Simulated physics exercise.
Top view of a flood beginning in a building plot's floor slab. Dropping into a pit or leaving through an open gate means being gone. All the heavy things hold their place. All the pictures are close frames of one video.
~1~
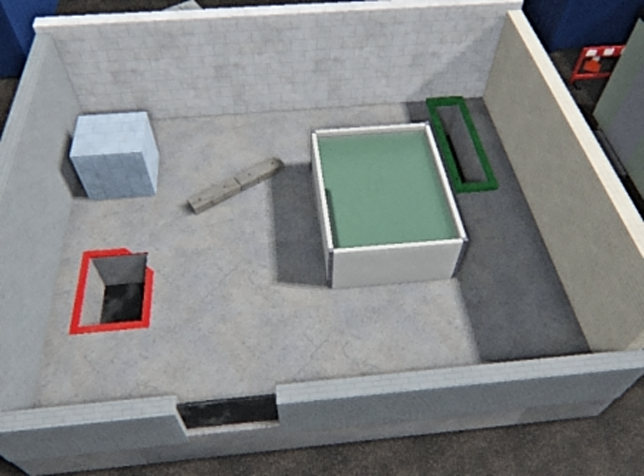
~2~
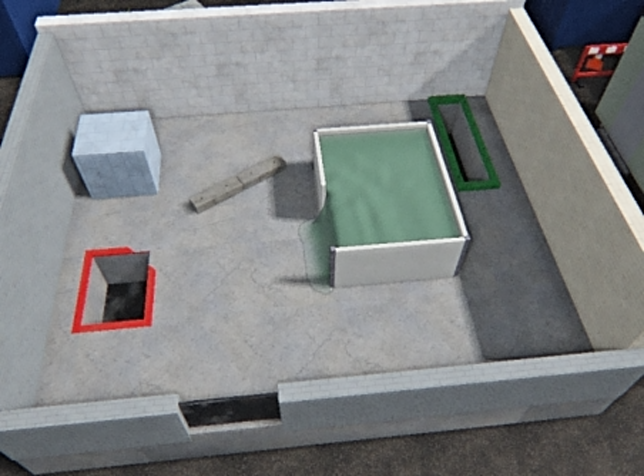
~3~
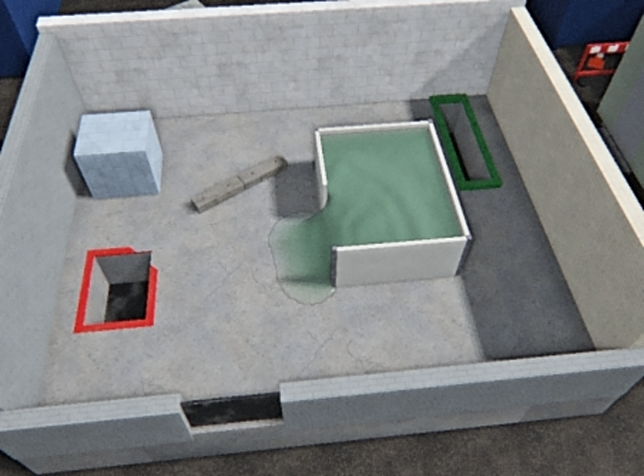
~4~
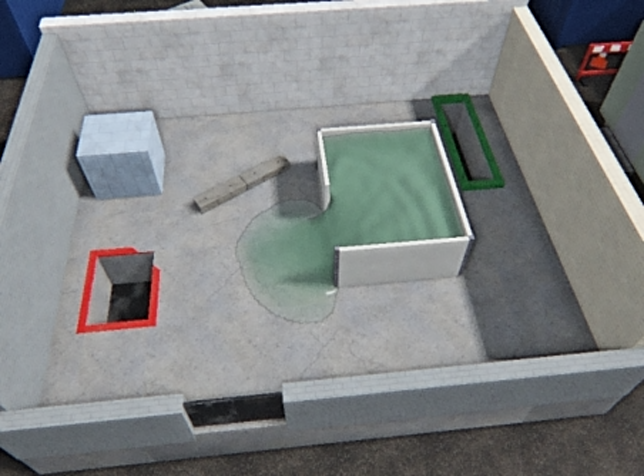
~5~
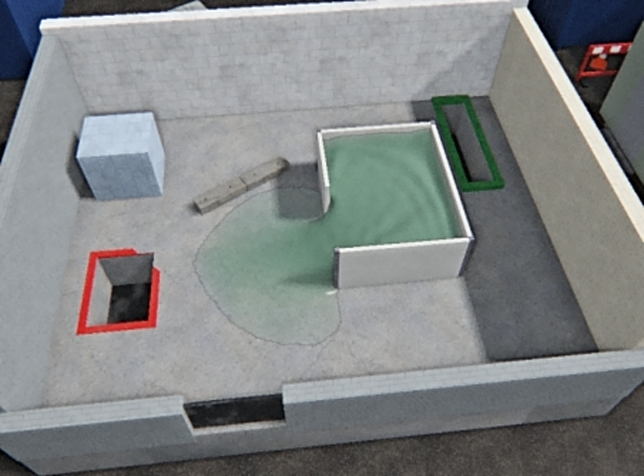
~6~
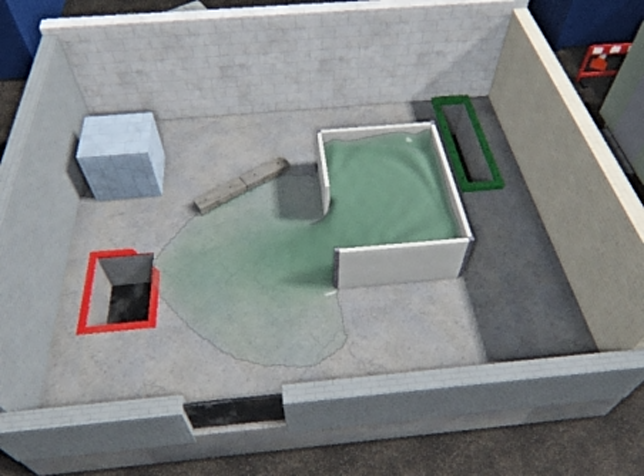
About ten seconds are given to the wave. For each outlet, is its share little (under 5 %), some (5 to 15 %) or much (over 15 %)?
Shares: The gate gets little; the red pit gets much; the green pit gets little.
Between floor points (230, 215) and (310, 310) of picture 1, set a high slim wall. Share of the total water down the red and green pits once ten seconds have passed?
Red 12 %, green 4 %.
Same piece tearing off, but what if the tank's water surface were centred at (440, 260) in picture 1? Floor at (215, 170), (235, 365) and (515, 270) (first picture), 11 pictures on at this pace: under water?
Going through the three spots, I'd say high and dry, swamped, high and dry.
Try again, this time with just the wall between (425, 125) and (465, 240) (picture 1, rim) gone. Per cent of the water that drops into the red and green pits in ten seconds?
The red pit gets 15 per cent and the green pit 30 per cent.
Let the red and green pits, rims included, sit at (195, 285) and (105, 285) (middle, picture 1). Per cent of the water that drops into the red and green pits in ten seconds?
Roughly, in per cent: Red 50, green 8.
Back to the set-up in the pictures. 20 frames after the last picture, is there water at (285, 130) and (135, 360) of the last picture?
Readings, in sequence: Unreached then waterlogged.
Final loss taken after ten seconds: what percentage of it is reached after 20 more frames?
It comes to around 35 per cent.
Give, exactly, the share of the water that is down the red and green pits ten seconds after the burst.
Roughly 60 percent first, and 0 percent second.
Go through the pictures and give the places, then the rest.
In the first picture, still water in the tank at (383, 185).
In the second picture, the front is at (329, 289), out from the gap at (329, 241).
In the third picture, water pours out at (331, 242) and has run to (282, 225).
In the fourth picture, the front is at (244, 240), out from the gap at (333, 243).
In the fifth picture, water pours out at (333, 244) and has run to (203, 254).
In the sixth picture, the front is at (159, 283), out from the gap at (333, 244).
A moment on, water covers 35 % of the floor; the gate 0 %, the red pit 4 %, the green pit 0 %.
Next, water covers 40 % of the floor; the gate 0 %, the red pit 11 %, the green pit 0 %.
Then, water covers 45 % of the floor; the gate 0 %, the red pit 22 %, the green pit 0 %.
Later, water covers 60 % of the floor; the gate 0 %, the red pit 43 %, the green pit 0 %.
In the end, water covers 85 % of the floor; the gate 0 %, the red pit 59 %, the green pit 0 %.
